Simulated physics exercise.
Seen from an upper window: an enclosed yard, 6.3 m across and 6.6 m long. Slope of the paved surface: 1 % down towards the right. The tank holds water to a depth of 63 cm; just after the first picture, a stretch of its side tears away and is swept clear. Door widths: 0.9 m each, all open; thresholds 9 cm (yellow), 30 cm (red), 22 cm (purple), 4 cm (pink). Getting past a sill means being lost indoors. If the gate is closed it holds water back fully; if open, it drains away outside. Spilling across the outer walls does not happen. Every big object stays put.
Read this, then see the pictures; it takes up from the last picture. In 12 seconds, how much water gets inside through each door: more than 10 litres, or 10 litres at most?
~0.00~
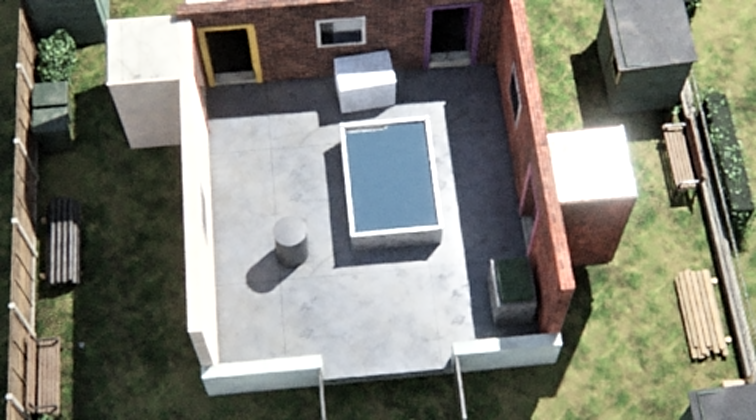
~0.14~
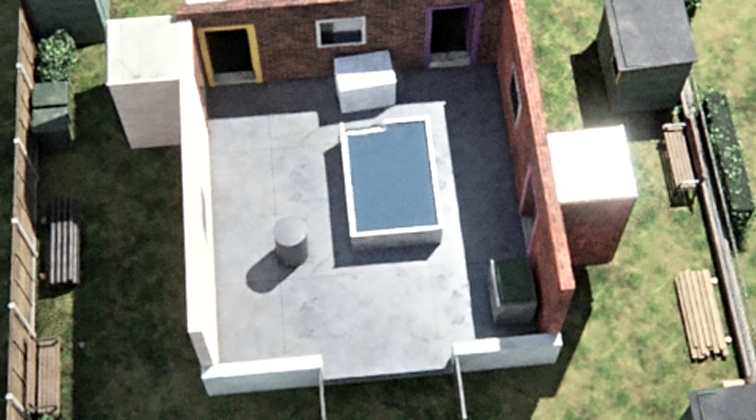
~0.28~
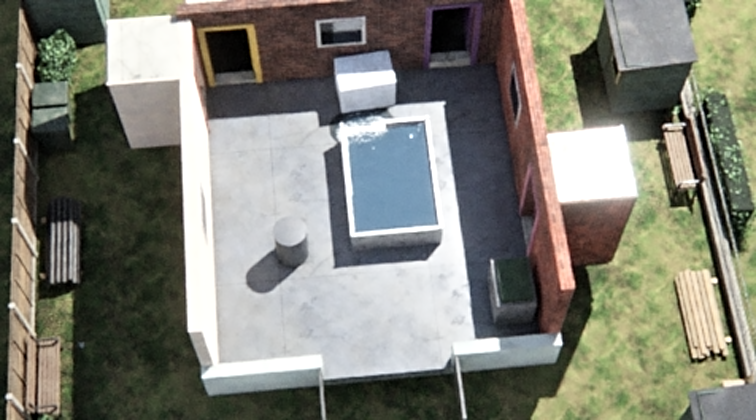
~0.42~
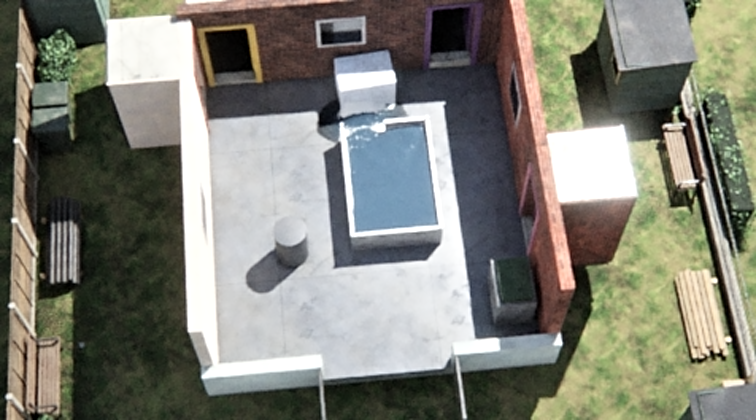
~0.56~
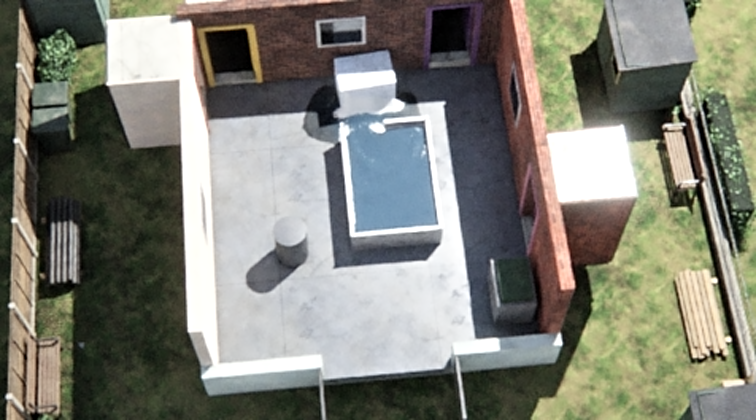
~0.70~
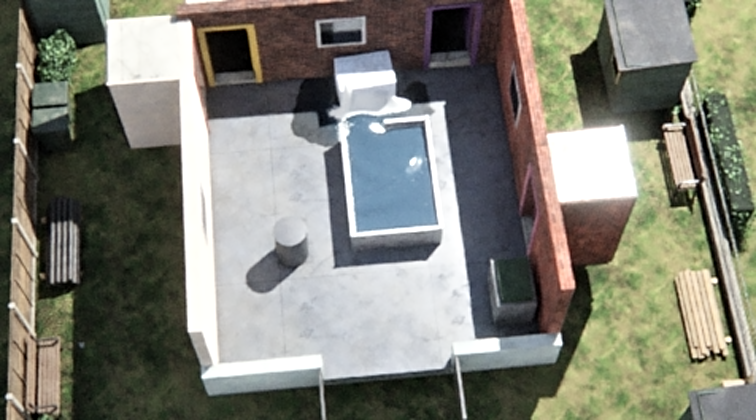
In the end the yellow door will let too much through, the red door will not let too much through, the purple door will not let too much through, the pink door will let too much through.
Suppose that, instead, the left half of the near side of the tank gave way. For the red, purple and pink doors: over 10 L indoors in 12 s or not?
Then red would come out on the low side, purple on the low side and pink on the low side.
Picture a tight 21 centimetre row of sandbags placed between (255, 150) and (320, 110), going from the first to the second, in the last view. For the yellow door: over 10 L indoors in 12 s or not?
Then the yellow door stays short of the limit.
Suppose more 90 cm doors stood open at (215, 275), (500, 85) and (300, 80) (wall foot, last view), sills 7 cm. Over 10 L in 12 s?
Per doorway, in order: Insufficient / sufficient / sufficient.
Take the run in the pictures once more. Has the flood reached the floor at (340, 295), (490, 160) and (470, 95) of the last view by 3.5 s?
First spot not yet wet, second submerged, third submerged.
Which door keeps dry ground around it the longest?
The pink one.
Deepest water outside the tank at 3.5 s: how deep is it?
I'd say near 30 centimetres.
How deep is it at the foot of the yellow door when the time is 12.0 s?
It comes to near 7.0 cm.
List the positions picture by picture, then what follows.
The first picture shows the tank at (391, 177) is whole and still, 63 cm deep.
In the second picture, the front is at a hidden place, 0.5 m from the gap on the tank's far side; 0.2 m2 of floor is under water; 63 cm left at the back of the tank.
In the third picture, the front is at (380, 110), 0.8 m from the gap on the tank's far side; 0.7 m2 of floor is under water; 63 cm left at the back of the tank.
In the fourth picture, the front is at (334, 104), 1.1 m from the gap on the tank's far side; 1.1 m2 of floor is under water; 63 cm left at the back of the tank.
In the fifth picture, water pours out on the tank's far side and has run 1.5 m, to (324, 90); typically 6 cm deep outside, 63 cm at the tank's back.
In the sixth picture, water pours out on the tank's far side and has run 1.9 m, to (309, 80); typically 5 cm deep outside, 63 cm at the tank's back.
After 1.4 s water covers 20 % of the floor and is deepest (50 cm) near (361, 114); yellow door 5 cm at the sill, 0 L in, red door not reached, purple door 6 cm at the sill, 0 L in, pink door not reached.
After 2.2 s water covers 30 % of the floor and is deepest (44 cm) near (361, 114); yellow door 12 cm at the sill, 1 L in, red door 27 cm at the sill, 0 L in, purple door 8 cm at the sill, 0 L in, pink door not reached.
After 3.5 s water covers 40 % of the floor and is deepest (30 cm) near (361, 114); yellow door 17 cm at the sill, 28 L in, red door 21 cm at the sill, 1 L in, purple door 13 cm at the sill, 0 L in, pink door 4 cm at the sill, 0 L in.
After 7.0 s water covers 90 % of the floor and is deepest (18 cm) near (361, 114); yellow door 11 cm at the sill, 72 L in, red door 11 cm at the sill, 1 L in, purple door 8 cm at the sill, 0 L in, pink door 5 cm at the sill, 1 L in.
After 12.0 s water covers 100 % of the floor and is deepest (10 cm) near (513, 273); yellow door 7 cm at the sill, 75 L in, red door 6 cm at the sill, 1 L in, purple door 8 cm at the sill, 0 L in, pink door 7 cm at the sill, 26 L in.
